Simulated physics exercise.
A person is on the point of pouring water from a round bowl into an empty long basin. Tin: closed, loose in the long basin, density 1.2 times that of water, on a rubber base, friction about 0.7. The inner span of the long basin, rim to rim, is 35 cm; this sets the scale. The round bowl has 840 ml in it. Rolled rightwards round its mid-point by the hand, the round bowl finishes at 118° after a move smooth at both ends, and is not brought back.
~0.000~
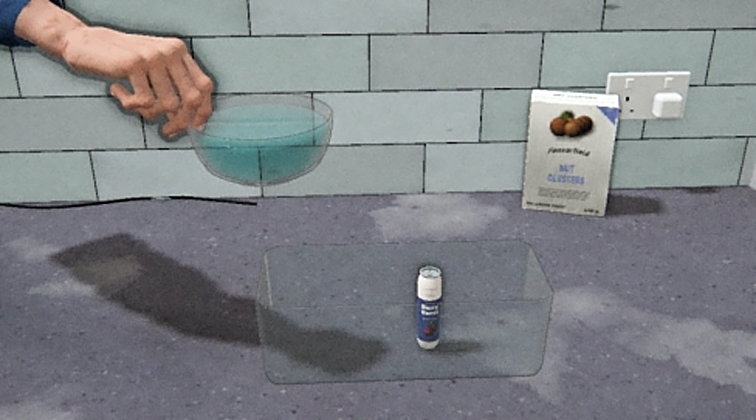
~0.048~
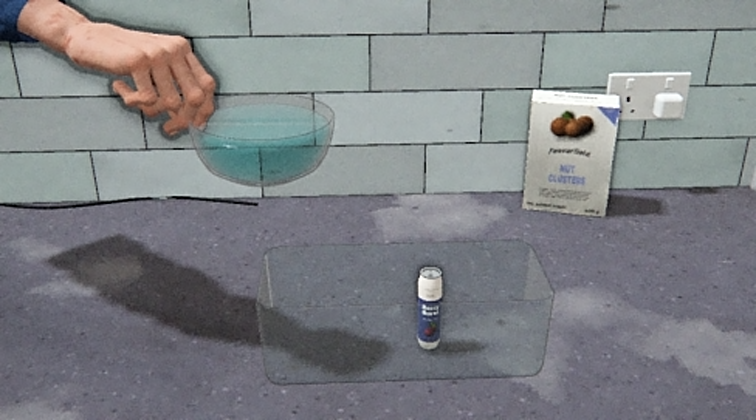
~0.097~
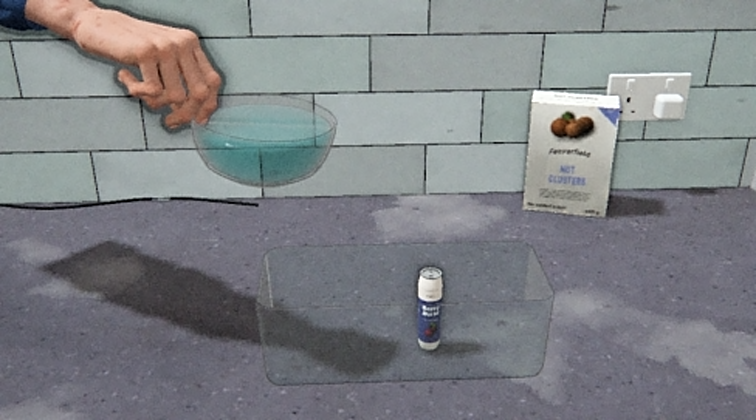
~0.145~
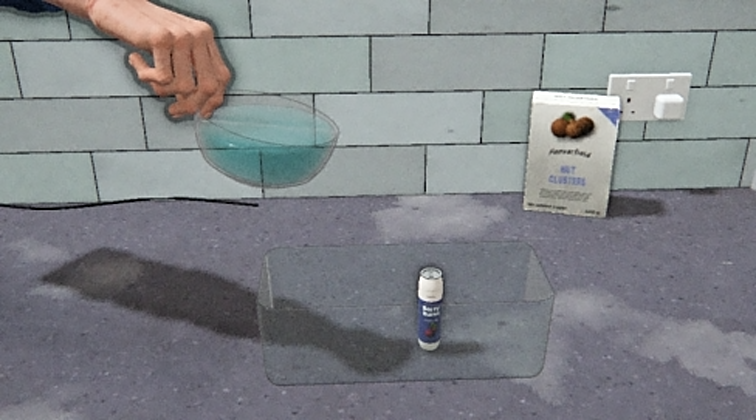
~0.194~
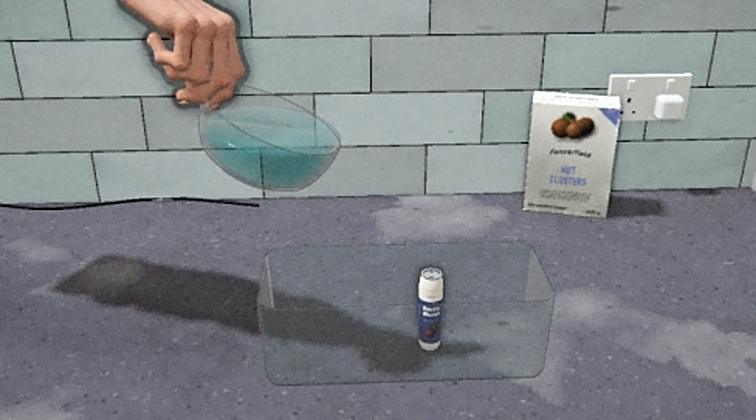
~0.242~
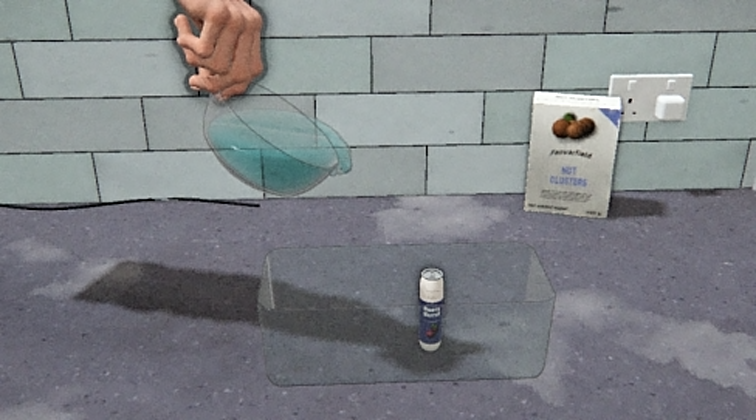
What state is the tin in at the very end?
It comes down.
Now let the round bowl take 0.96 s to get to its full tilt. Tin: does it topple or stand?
So the tin will hold steady.
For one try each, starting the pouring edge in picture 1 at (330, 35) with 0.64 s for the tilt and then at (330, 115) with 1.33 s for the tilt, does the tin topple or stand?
First it falls; then it stays up.
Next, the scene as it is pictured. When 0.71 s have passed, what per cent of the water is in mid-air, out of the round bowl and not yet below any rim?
Near 6 percent.
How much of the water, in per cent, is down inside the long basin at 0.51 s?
Roughly 52 percent of it.
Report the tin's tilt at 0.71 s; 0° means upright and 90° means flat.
The tilt comes to near 5°.
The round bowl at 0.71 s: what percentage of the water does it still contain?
What remains is about 0 percent of it all.
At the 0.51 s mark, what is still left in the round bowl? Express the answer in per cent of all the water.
Roughly 5 per cent.
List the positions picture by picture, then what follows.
In the first frame, tilt 0°; pouring edge (332, 115); surface from (192, 123) to (330, 121); the long basin's rim runs from (261, 277) to (541, 269); the tin's top is at (430, 276).
In the second frame, tilt 2°; pouring edge (333, 117); surface from (194, 122) to (331, 122).
In the third frame, tilt 7°; pouring edge (336, 124); surface from (196, 121) to (333, 125).
In the fourth frame, tilt 14°; pouring edge (338, 134); surface from (199, 119) to (336, 128).
In the fifth frame, tilt 25°; pouring edge (339, 147); surface from (203, 120) to (337, 140); 4 per cent is over the edge.
In the sixth frame, tilt 37°; pouring edge (337, 161); surface from (208, 122) to (327, 144); 11 per cent is over the edge.
By 0.51 s the tilt is 107° and 5 per cent is still to pour; the tin stands where it began.
By 0.71 s the tilt is 118° and 0 per cent is still to pour; the tin leans 7°.
By 0.92 s the tilt is 118° and 0 per cent is still to pour; the tin leans 23°.
By 1.14 s the tilt is 118° and 0 per cent is still to pour; the tin lies on its side.
At rest the tin lies on its side.
